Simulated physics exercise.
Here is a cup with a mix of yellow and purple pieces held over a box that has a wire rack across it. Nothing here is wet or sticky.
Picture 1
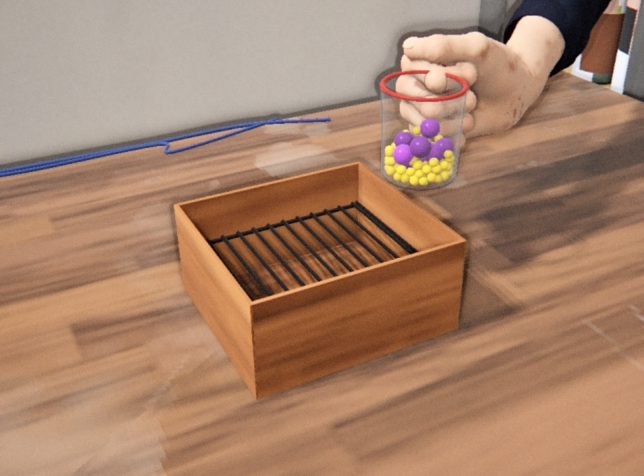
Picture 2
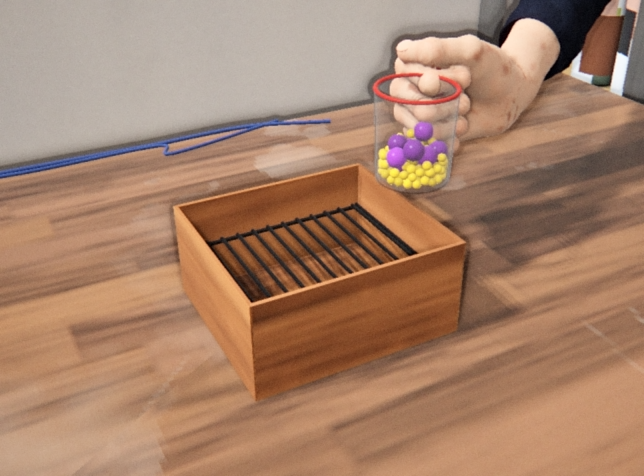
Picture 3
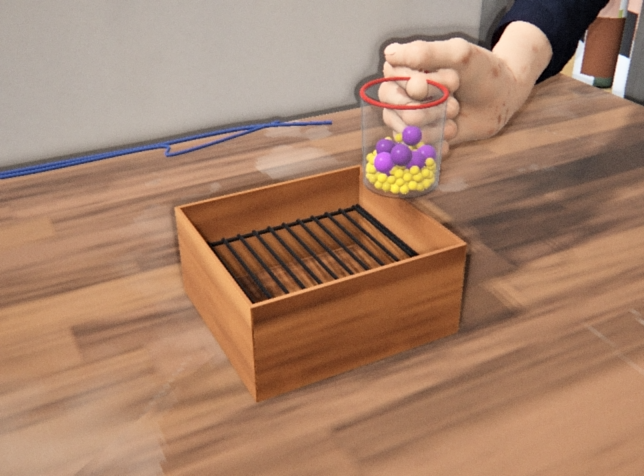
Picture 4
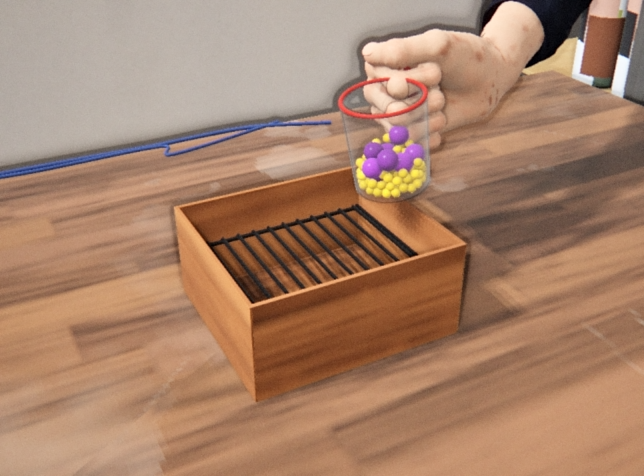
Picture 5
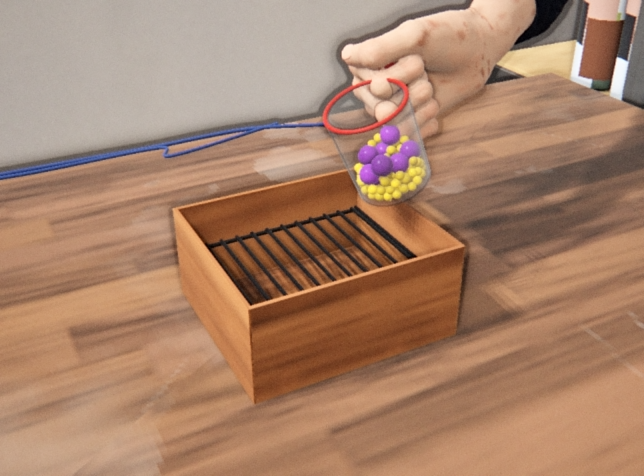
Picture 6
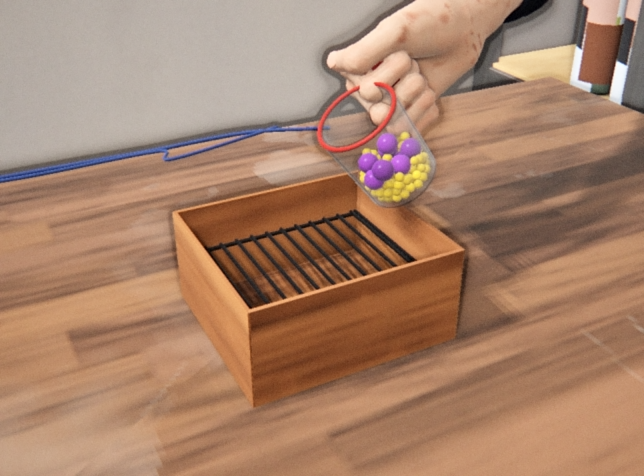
On a wooden tabletop, a hand holds a clear, red-rimmed cup of small yellow and larger purple balls near an open wooden box with a dark wire rack, moves it left over the box's back corner, and tilts it leftward.
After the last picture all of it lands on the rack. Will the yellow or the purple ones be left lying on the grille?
Yellow: They drop through. Purple: They stay on top.
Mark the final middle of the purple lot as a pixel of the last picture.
At about (280, 273).
Then, 0.49 s after the last picture, yellow ones, all in the cup; purple ones, all in the cup.
Then, 0.92 s after the last picture, yellow ones, nearly all in the cup, a small part on or over the wires; purple ones, about a quarter in the cup, most on or over the wires.
Then, 1.28 s after the last picture, yellow ones, a small part on or over the wires, most under the rack; purple ones, all on or over the wires.
At rest, yellow ones, all under the rack; purple ones, all on the wires, none under the rack.
